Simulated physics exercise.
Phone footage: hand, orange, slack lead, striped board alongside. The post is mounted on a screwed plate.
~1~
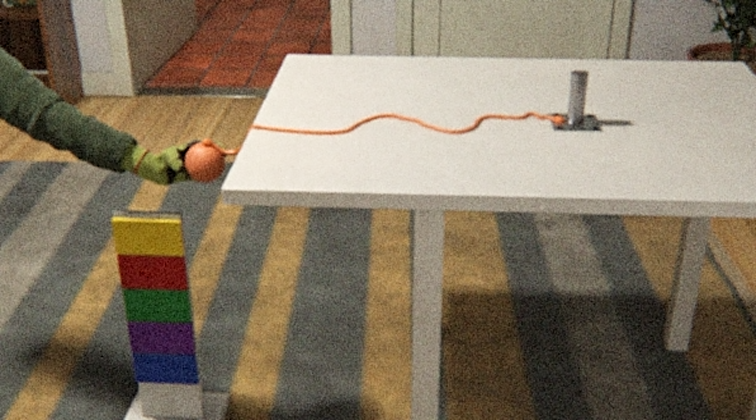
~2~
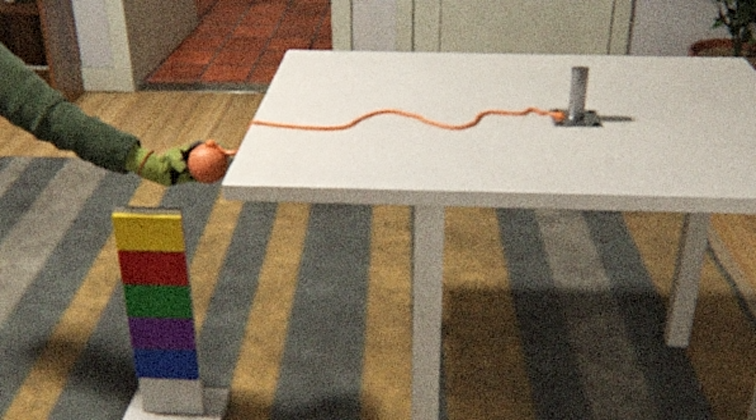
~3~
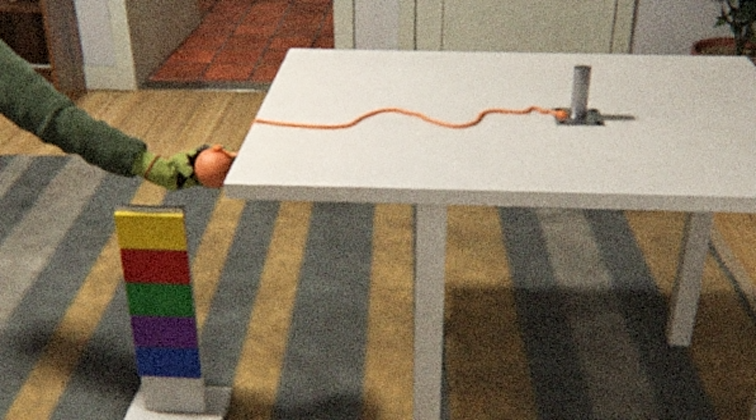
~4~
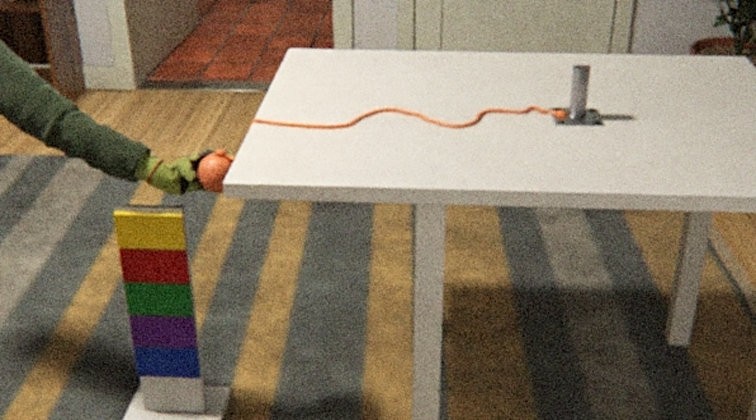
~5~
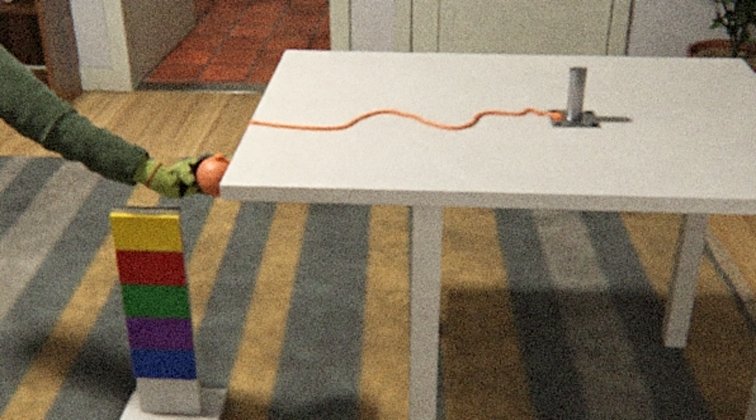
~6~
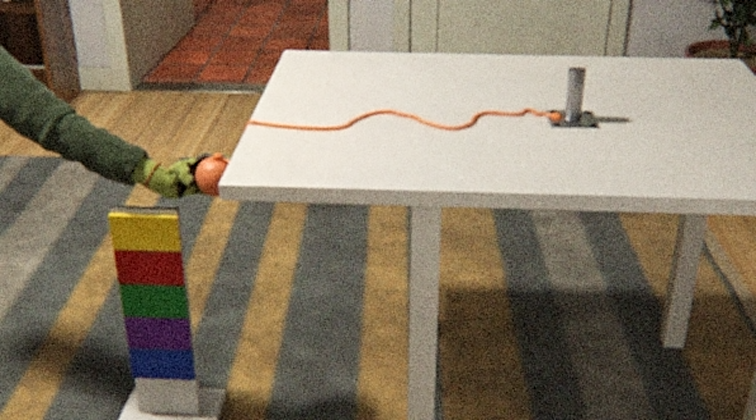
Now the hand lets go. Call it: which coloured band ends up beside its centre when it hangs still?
Red, beside its centre.
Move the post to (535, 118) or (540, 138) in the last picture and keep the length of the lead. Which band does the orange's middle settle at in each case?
In turn, green and then green.
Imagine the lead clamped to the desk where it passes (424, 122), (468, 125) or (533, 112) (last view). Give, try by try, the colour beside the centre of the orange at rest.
Yellow, yellow, red.
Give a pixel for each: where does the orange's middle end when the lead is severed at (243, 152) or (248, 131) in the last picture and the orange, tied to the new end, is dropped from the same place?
The pixels are close to (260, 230) for the first and (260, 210) for the second.
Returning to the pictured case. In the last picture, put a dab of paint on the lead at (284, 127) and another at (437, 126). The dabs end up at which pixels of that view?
In that view they reach (251, 160) and (396, 119).
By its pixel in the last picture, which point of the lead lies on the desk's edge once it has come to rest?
Look near (324, 129).
Soon after, orange near (269, 268); level with red.
Then, orange near (248, 268); level with red.
At rest, orange near (257, 268); level with red. Its centre hangs level with the red band.
